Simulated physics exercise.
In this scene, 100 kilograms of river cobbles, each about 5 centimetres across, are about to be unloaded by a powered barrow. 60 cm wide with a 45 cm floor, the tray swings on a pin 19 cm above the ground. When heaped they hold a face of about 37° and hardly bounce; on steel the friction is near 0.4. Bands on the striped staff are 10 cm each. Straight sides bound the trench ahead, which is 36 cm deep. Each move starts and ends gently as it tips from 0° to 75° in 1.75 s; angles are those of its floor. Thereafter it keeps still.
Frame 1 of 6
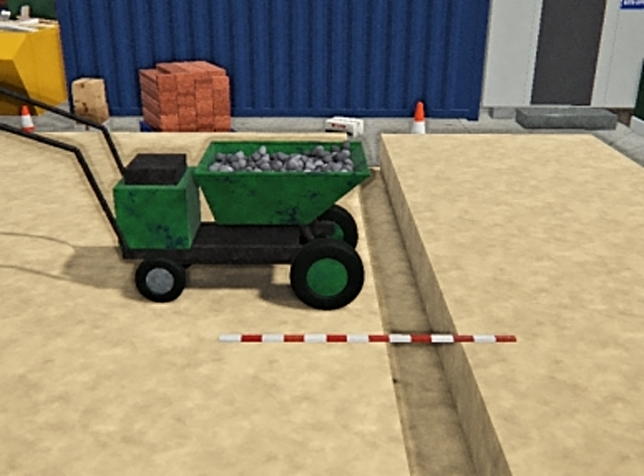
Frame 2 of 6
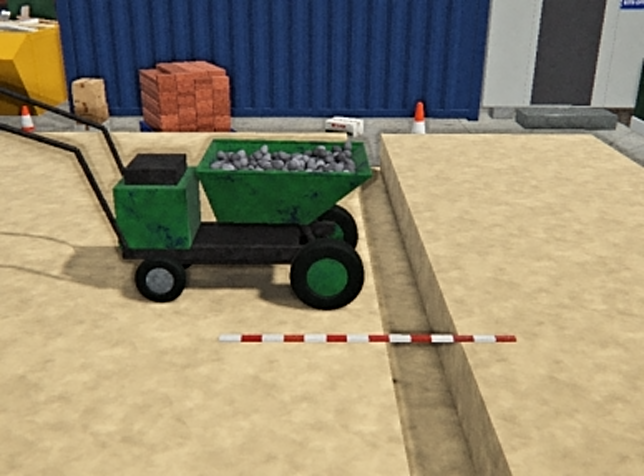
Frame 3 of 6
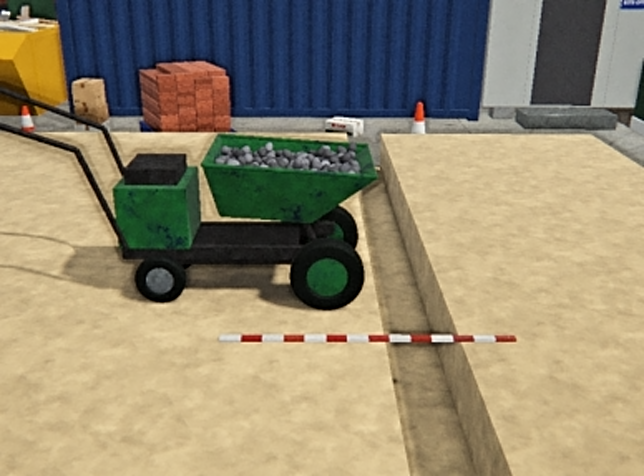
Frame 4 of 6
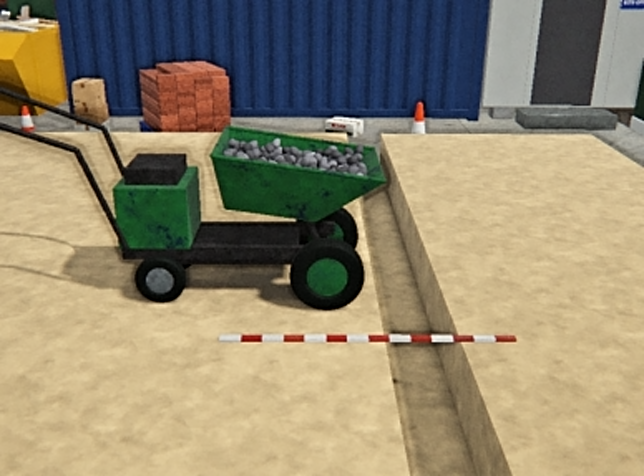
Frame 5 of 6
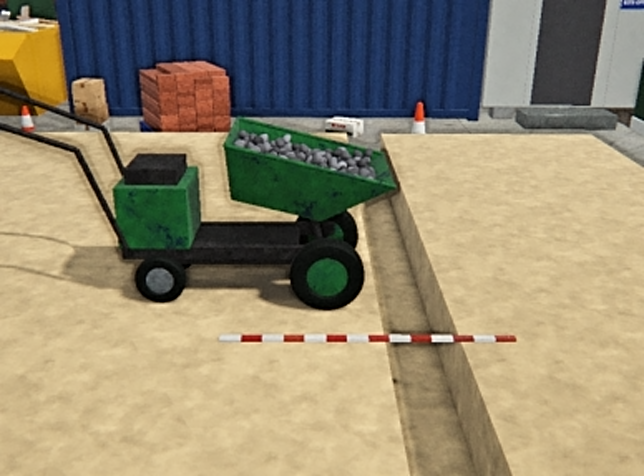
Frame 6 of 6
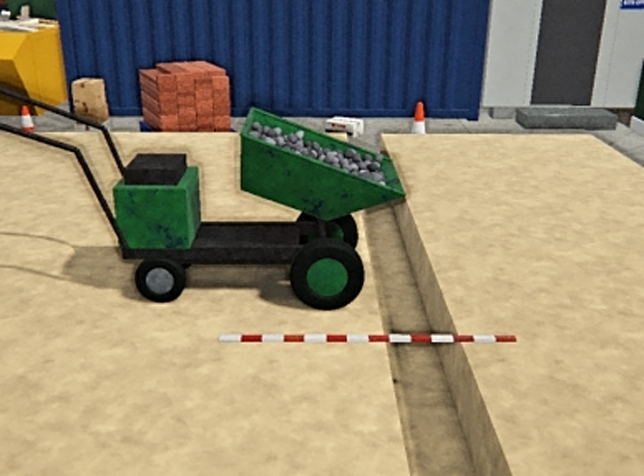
A sandy building yard is seen from slightly above and to the side, with a blue corrugated container, a stack of reddish bricks and an orange cone behind. A green powered barrow with black handles stands at left, its tray full of grey stones, beside a narrow trench crossed by a red-and-white staff. The tray tilts gradually forward, its rear rising and its lip dipping rightward, while the stones stay inside and the camera remains still.
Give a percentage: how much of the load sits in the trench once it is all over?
22 %.
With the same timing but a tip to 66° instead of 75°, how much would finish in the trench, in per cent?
About 20%.
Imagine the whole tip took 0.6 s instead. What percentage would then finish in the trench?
Then roughly 10 percent.
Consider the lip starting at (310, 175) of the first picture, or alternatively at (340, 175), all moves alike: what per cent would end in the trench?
The first start gives about 100 per cent, the second about 65.
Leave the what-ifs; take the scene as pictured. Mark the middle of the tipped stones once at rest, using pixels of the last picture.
Middle at around (480, 282), I'd say.
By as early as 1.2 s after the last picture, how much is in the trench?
Roughly 5% by that time.
Then, 0.7 s after the last picture the floor is at 63°, 97 % in the tray, 1 % in the trench, 2 % past the trench; the foremost stones are at (450, 249).
Then, 1.2 s after the last picture the floor is at 75°, 22 % in the tray, 7 % in the trench, 70 % past the trench; the foremost stones are at (562, 285).
Then, 1.6 s after the last picture the floor is at 75°, 4 % in the tray, 13 % in the trench, 82 % past the trench; the foremost stones are at (610, 287).
Then, 3.6 s after the last picture the floor is at 75°, 0 % in the tray, 22 % in the trench, 78 % past the trench; the foremost stones are at (612, 273).
